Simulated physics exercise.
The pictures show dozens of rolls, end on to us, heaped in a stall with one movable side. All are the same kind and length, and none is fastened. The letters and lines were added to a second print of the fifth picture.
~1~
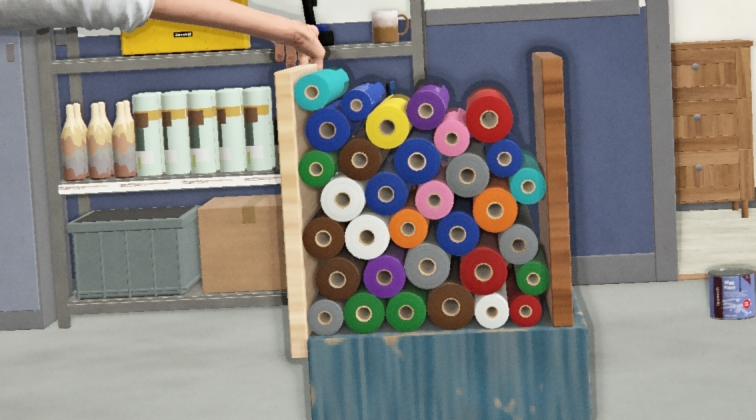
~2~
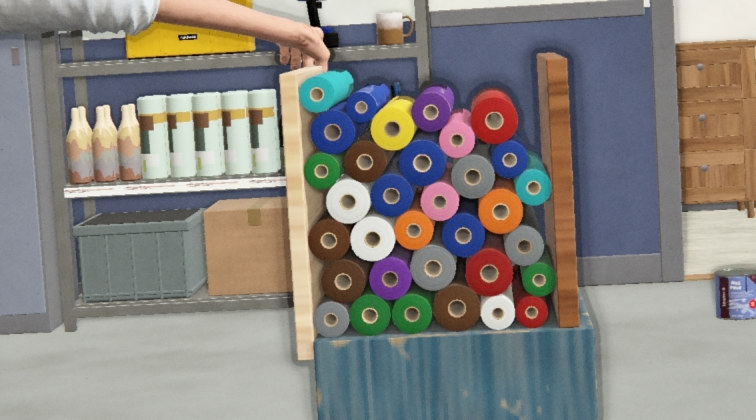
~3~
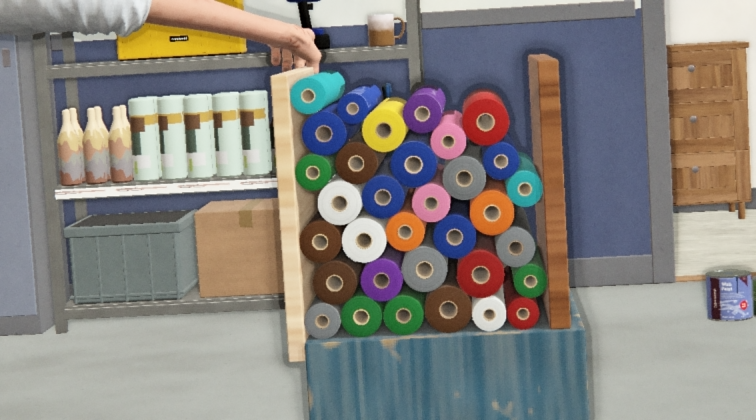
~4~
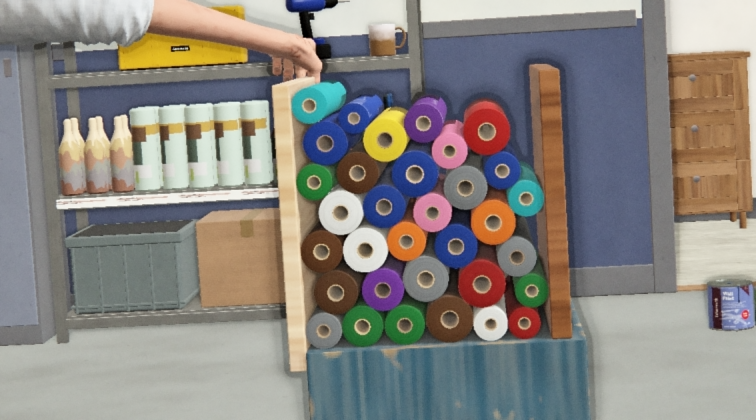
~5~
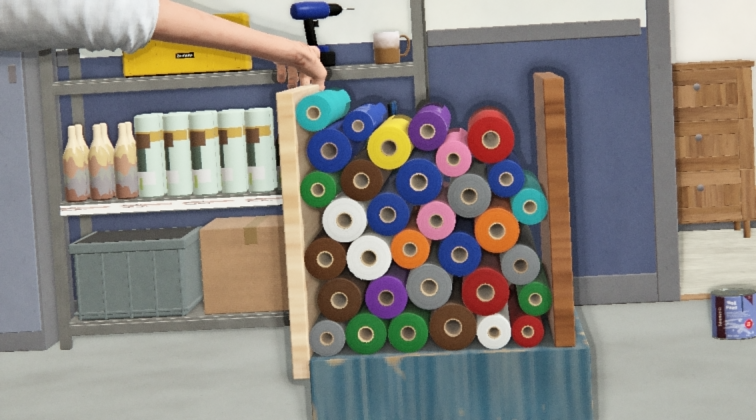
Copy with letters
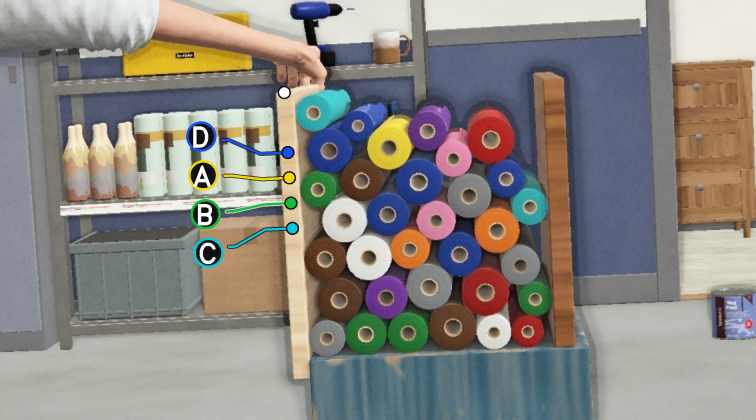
At the start, a hand grips the top of the pale left board beside a stack of colourful rolls on a worn blue base. The view then shifts slightly back and forth, later showing more of a blue drill on the shelf, while the hand, board and rolls show no clear movement.
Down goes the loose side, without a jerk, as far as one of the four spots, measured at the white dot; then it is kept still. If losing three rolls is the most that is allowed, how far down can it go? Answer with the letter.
Stop at C.
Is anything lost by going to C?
Yes, at C.
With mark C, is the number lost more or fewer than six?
It loses fewer than six.
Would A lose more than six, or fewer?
Fewer than six.
On the marked copy, A at (290, 178); B at (291, 203); C at (293, 228); D at (288, 153); the white dot at (285, 93).
Following C. Soon after the start, top of the board (297, 154).
Later, top of the board (301, 223).
In the end, top of the board (302, 228), one out over the board.
As for the rest, A none out over the board; B one out over the board; D none out over the board.
